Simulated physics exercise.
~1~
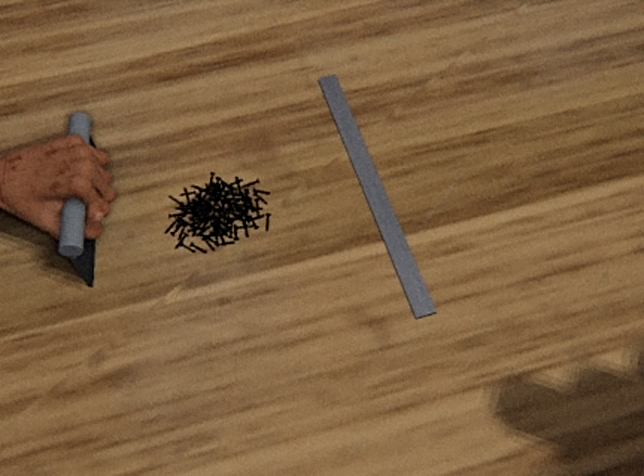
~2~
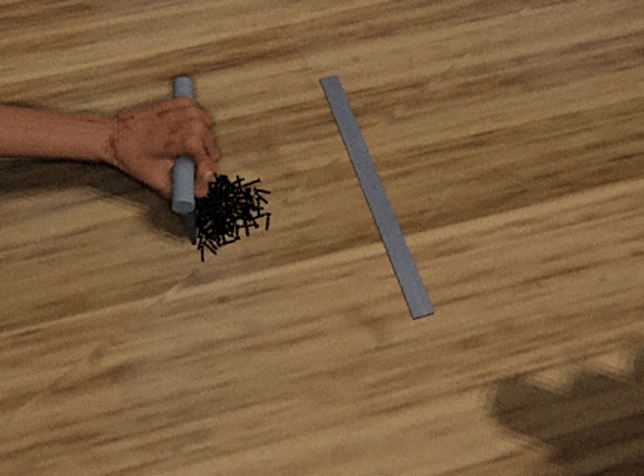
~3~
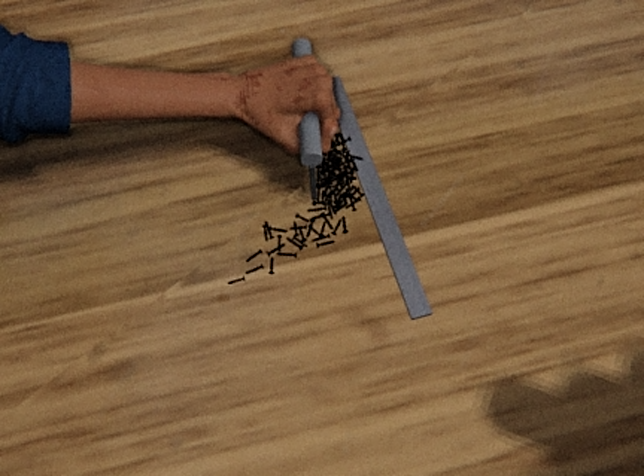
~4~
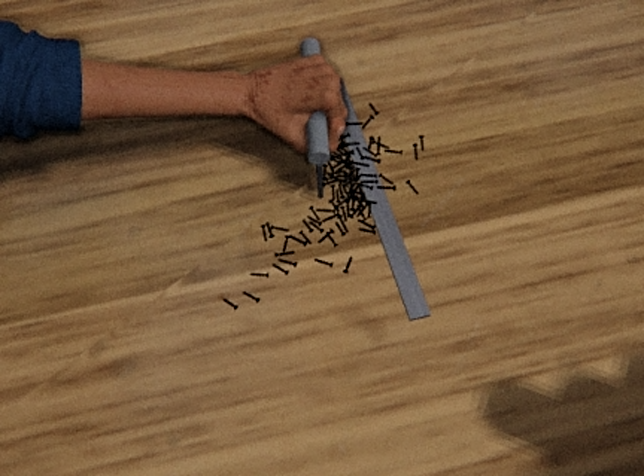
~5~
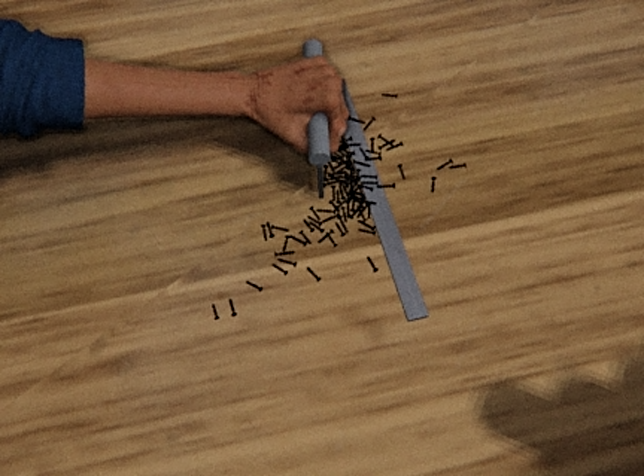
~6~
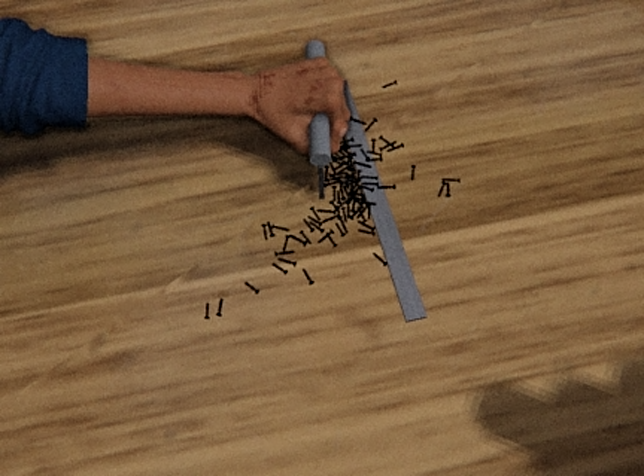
The clip opens on a wooden surface with a heap of small black screws between a hand gripping a grey-handled scraper on the left and a flat grey strip lying at a slant on the right. The hand moves the scraper right until it meets the heap. It pushes the screws toward the strip, and some trail off below the blade. The scraper halts just short of the strip, which stays put while several screws scatter over and past it. At the end most of the screws lie outside the strip and the area straight beyond it, with a smaller share on or past it.
